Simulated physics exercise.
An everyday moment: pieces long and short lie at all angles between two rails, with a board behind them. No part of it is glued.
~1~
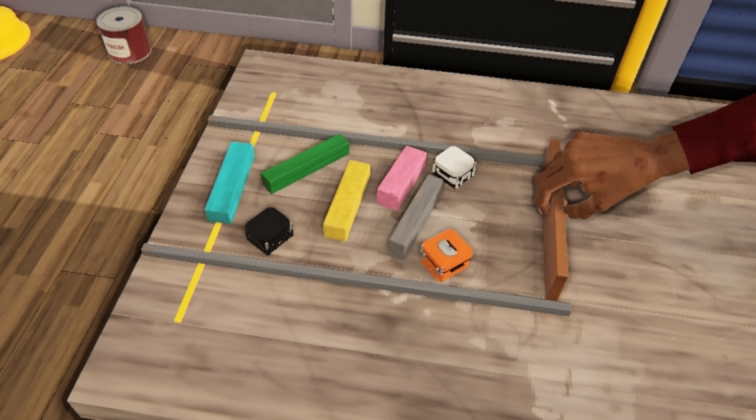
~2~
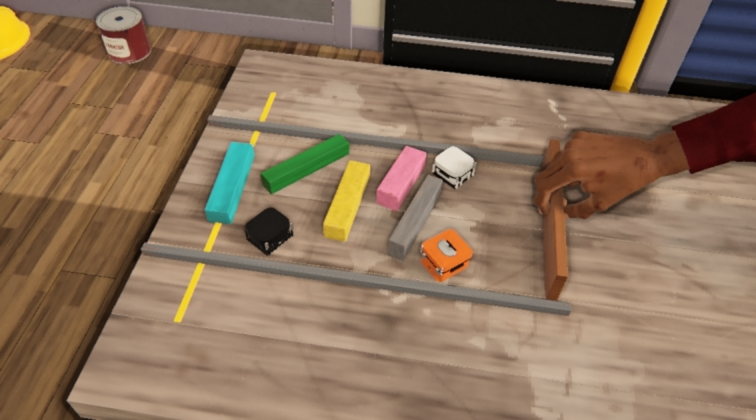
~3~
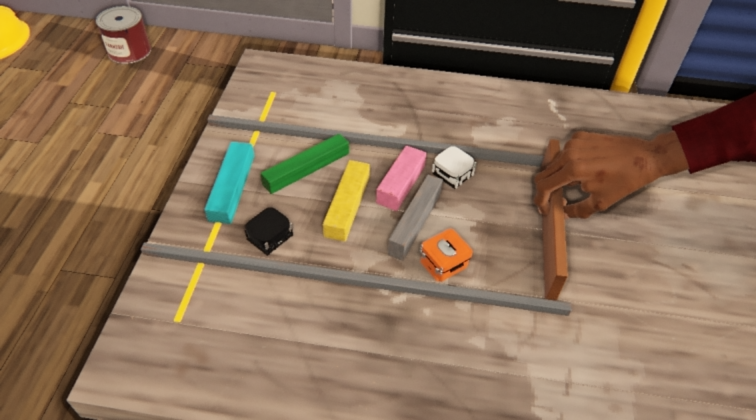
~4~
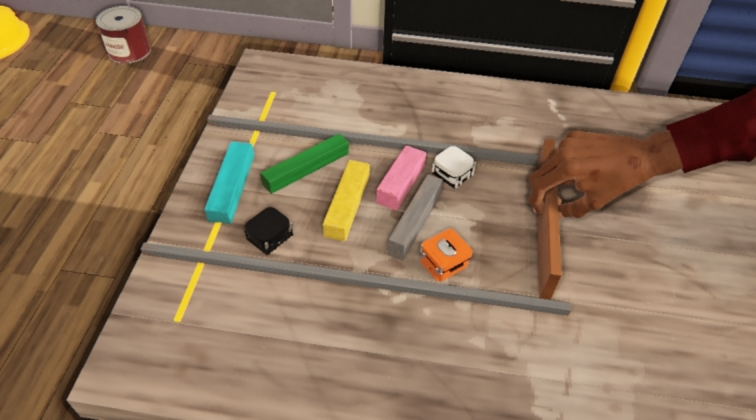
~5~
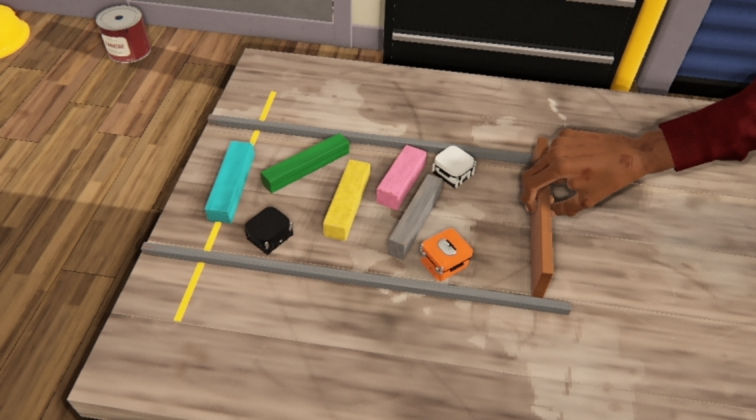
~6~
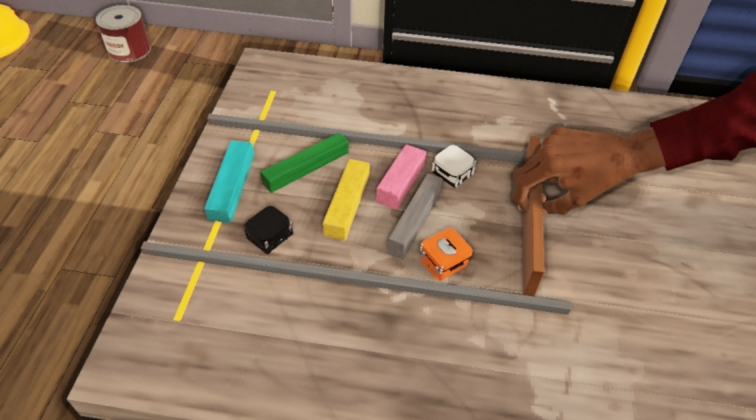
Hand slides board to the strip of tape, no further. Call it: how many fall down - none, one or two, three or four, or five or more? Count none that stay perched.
Call: Three or four fall down.
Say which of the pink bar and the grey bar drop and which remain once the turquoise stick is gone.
As for the pink bar, it is left in place; as for the grey bar, it is left in place.
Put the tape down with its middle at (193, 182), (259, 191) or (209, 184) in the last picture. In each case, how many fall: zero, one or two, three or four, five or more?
Trial 1 - five or over; trial 2 - either one or two; trial 3 - five or more.
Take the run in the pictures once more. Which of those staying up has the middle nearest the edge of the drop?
The pink bar is the one.
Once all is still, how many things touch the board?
The figure is 3.
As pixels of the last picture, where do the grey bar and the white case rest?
Close to (203, 185); the other close to (232, 146).
Early on, none off yet; turquoise stick at rest near (231, 180); black case at rest near (269, 230); green stick at rest near (306, 162).
A while later, none off yet; turquoise stick travelled a little near (201, 181); black case travelled about its own width near (222, 232); green stick travelled a little near (254, 156).
Finally, the number that fall off is three or four; lost, yellow bar, green stick, black case and turquoise stick.
